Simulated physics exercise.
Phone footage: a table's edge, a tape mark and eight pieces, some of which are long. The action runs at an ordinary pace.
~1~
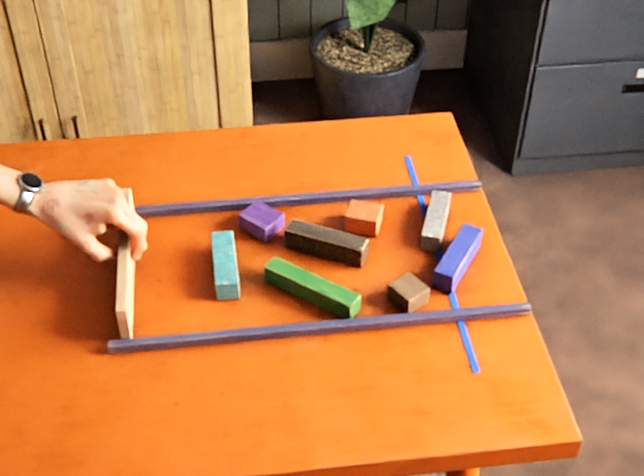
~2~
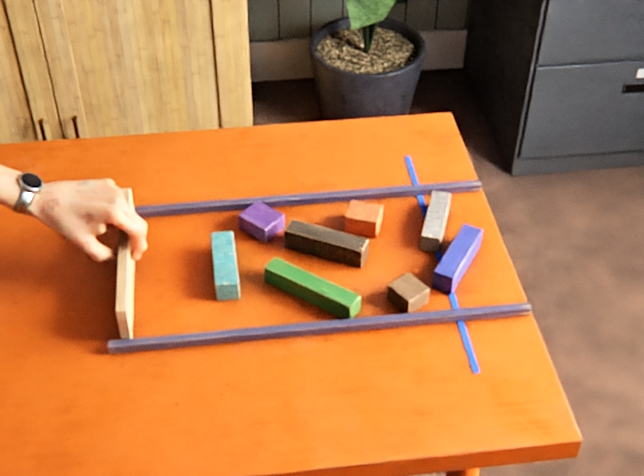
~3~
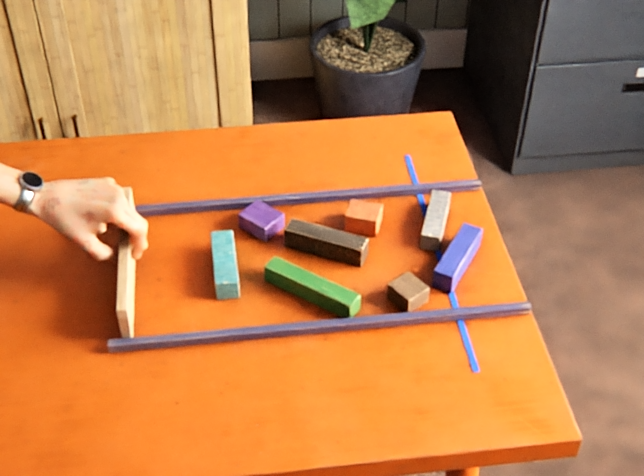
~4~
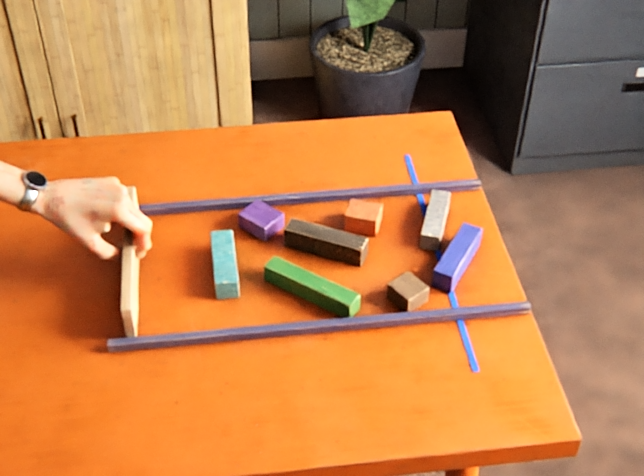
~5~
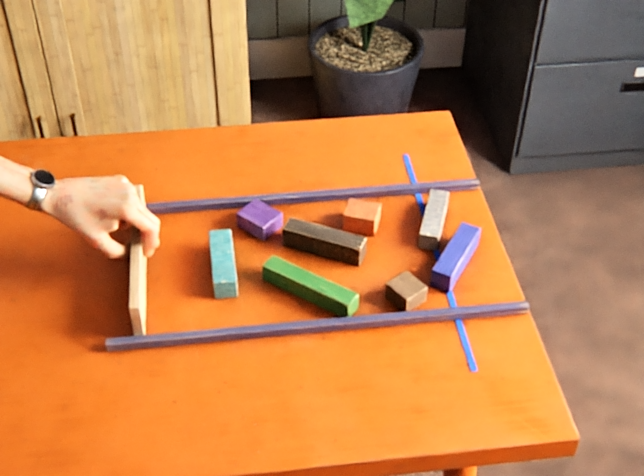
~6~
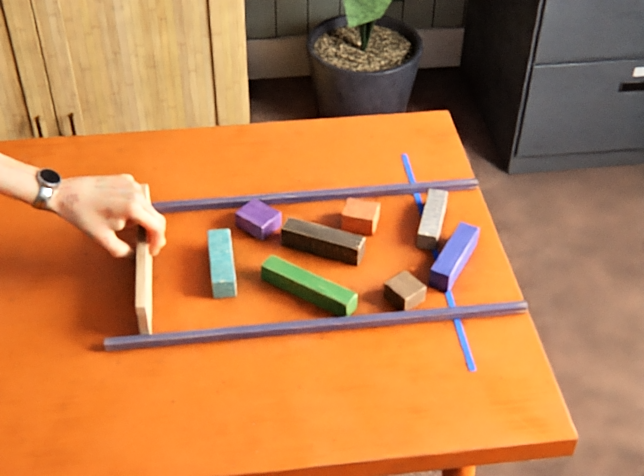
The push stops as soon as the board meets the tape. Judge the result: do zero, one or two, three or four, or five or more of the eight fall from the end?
The count of pieces that drop is one or two, then.
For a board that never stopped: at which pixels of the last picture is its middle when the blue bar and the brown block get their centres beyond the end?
(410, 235) and (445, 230), more or less.
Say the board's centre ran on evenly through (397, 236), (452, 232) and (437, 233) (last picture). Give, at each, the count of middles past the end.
Going through the three positions, you'd get 0, 5 and 2.
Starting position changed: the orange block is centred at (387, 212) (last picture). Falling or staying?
From that start it hangs on.
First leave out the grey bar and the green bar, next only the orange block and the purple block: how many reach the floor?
In the first try 0, in the other 1.
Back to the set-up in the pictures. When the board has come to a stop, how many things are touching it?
Counting them up gives 2.
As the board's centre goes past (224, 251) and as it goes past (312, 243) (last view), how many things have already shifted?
That gives 1 for the first and 5 for the second.
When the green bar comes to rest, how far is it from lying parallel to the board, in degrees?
Near 0 degrees.
Soon after, none off yet; blue bar at rest near (454, 256); grey bar at rest near (432, 219); brown block at rest near (405, 291).
After that, none off yet; blue bar at rest near (454, 256); grey bar at rest near (433, 219); brown block displaced a little near (421, 292).
In the end, the number that fall off is one or two; gone, grey bar and blue bar.
